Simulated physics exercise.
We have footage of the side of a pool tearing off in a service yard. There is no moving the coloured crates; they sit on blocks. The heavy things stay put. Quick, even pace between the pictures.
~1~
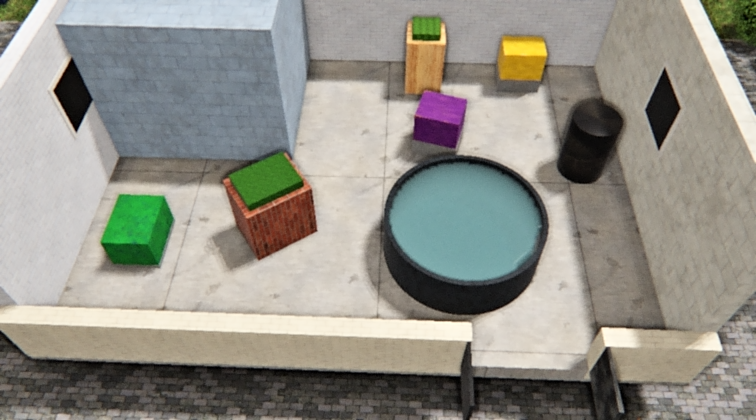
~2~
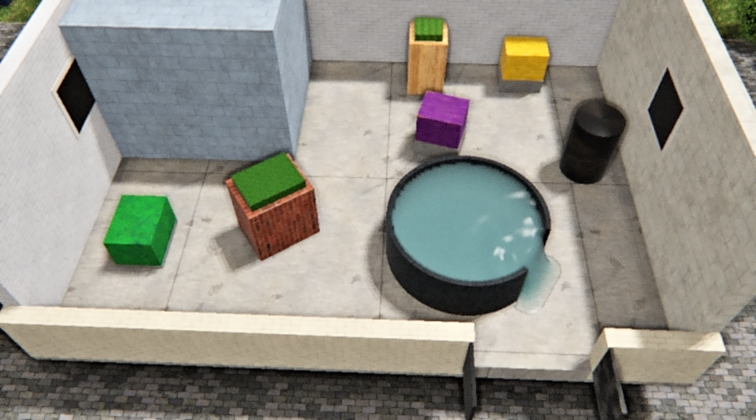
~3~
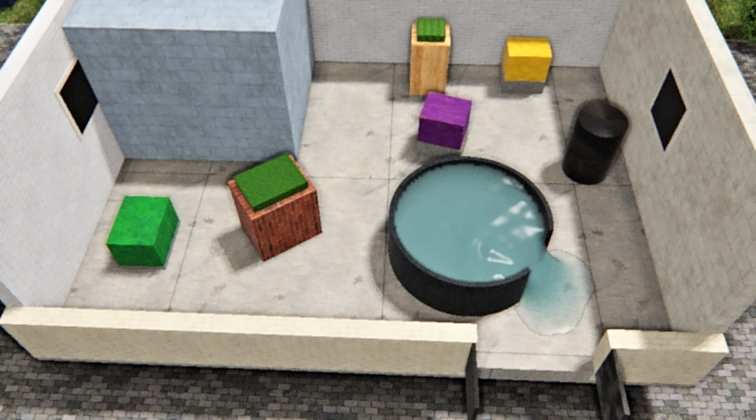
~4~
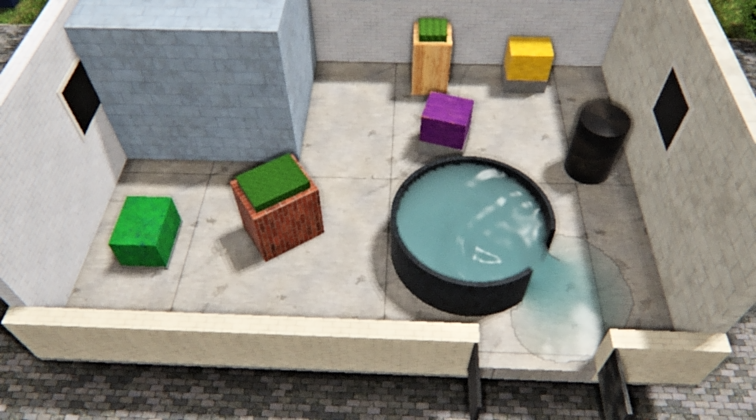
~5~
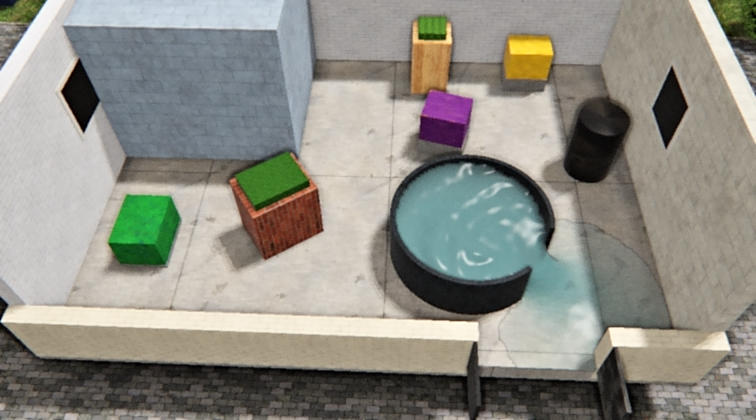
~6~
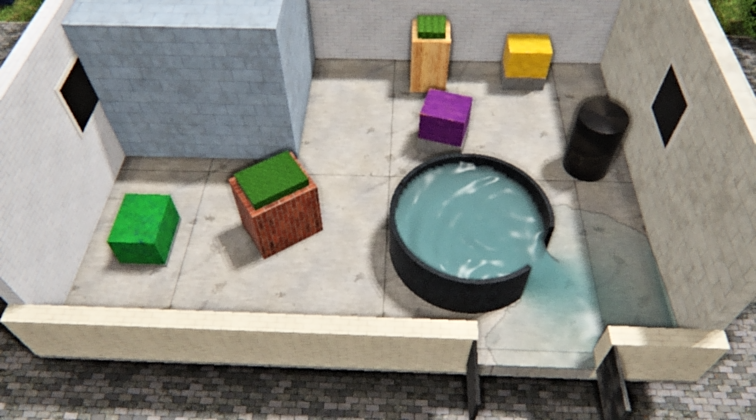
Water pours from a gap in the right side of a round black pool and spreads in a widening sheet over the paving toward the front opening and right wall, while the surface ripples. The walled yard is seen from above, almost steadily. Green crate and brick-red planter stand left, purple and yellow crates behind, a black barrel right, all unmoving.
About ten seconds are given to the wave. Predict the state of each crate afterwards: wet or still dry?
Afterwards, the green crate is still dry; the purple crate is still dry; the yellow crate is still dry.
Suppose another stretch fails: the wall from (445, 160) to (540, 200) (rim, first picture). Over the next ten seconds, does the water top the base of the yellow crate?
Note: Yellow crate gets reached.
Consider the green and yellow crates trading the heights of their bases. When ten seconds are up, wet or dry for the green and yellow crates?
Summary: Green crate is left untouched, yellow crate is inundated.
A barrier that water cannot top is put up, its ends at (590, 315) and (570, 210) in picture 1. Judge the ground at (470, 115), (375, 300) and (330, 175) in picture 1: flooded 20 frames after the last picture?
As listed: Flooded, free of water, free of water.
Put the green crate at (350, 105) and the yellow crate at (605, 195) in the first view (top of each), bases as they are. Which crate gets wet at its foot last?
Judging by the pictures, the one in green.
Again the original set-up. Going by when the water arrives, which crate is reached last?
The one in green, as I see it.
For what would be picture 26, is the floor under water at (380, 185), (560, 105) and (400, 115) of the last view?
First spared, second inundated, third spared.
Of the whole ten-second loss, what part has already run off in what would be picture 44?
About 75 per cent.
A moment on, water covers 10 % of the floor; the green crate not reached, the purple crate not reached, the yellow crate not reached.
Next, water covers 15 % of the floor; the green crate not reached, the purple crate not reached, the yellow crate not reached.
Then, water covers 30 % of the floor; the green crate not reached, the purple crate water round its plinth, the yellow crate water round its plinth.
Later, water covers 50 % of the floor; the green crate not reached, the purple crate water round its plinth, the yellow crate water round its plinth.
In the end, water covers 70 % of the floor; the green crate stayed above the water, the purple crate stayed above the water, the yellow crate stayed above the water.
